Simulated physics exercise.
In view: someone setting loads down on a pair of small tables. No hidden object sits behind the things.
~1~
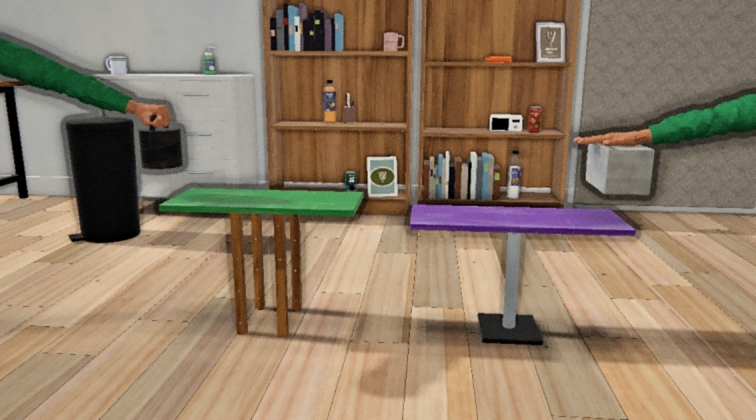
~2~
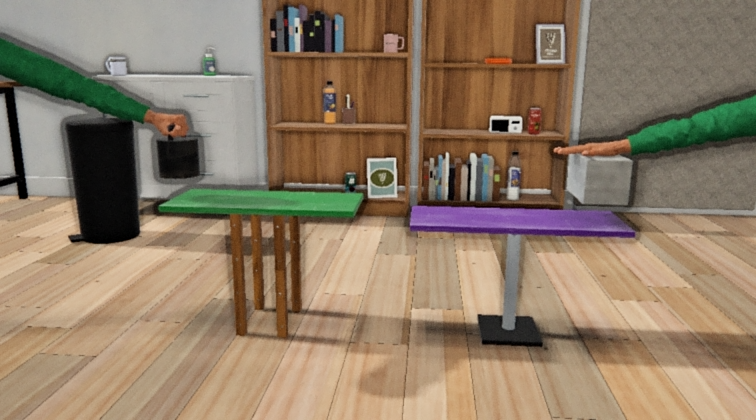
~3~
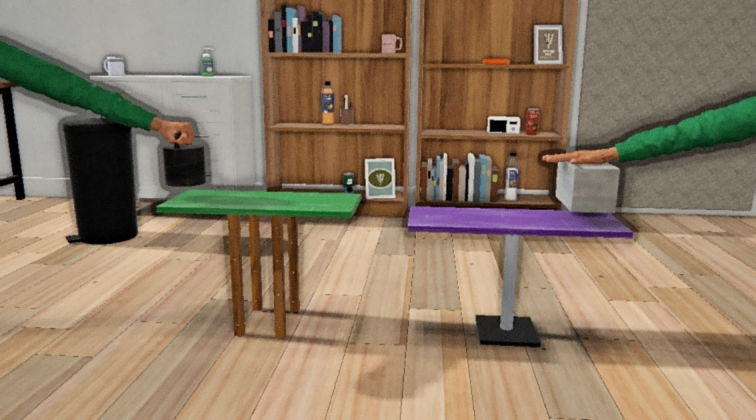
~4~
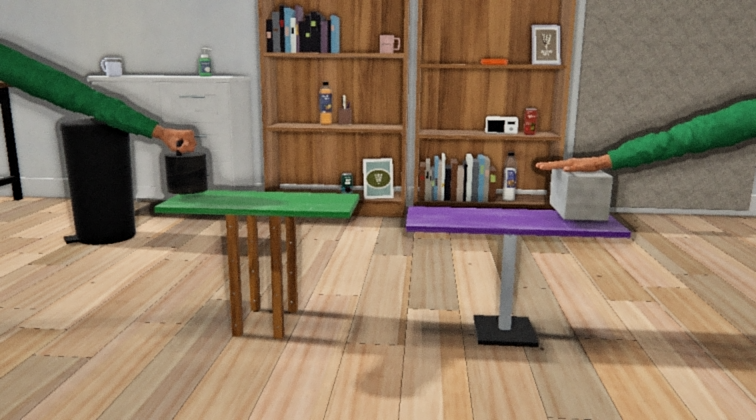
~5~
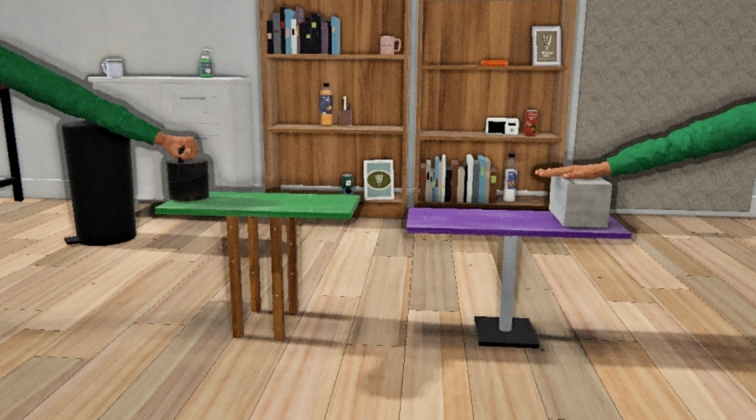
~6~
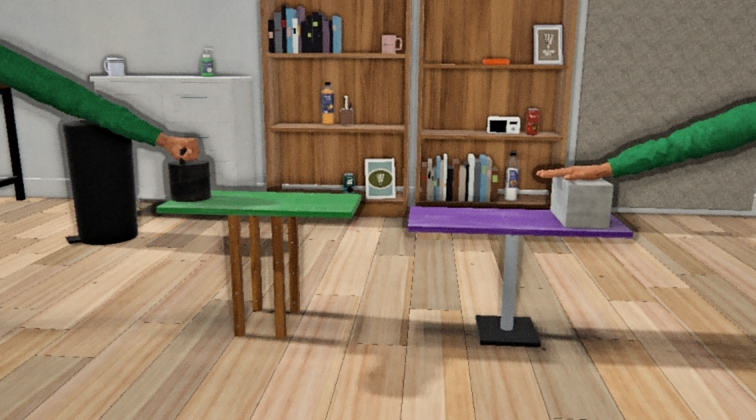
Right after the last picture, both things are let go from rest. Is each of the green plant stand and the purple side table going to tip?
Green plant stand: Yes, it tips. Purple side table: Yes, it tips.
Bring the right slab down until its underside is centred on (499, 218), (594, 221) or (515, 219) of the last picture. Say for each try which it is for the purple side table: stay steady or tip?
For the purple side table: Remains upright, then tumbles, then remains upright.
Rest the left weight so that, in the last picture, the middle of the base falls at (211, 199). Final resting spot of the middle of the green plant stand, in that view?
(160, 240).
Then, 0.46 s past the last view, green plant stand leaning 34° off how it started near (194, 209); purple side table leaning 16° off how it started near (548, 219).
Then, 0.68 s past the last view, green plant stand leaning 63° off how it started near (152, 227); purple side table leaning 51° off how it started near (616, 245).
Then, 0.92 s past the last view, green plant stand leaning 62° off how it started near (156, 243); purple side table leaning 65° off how it started near (626, 249).
Finally, the green plant stand overbalances, near (157, 243); the purple side table overbalances, near (613, 254).
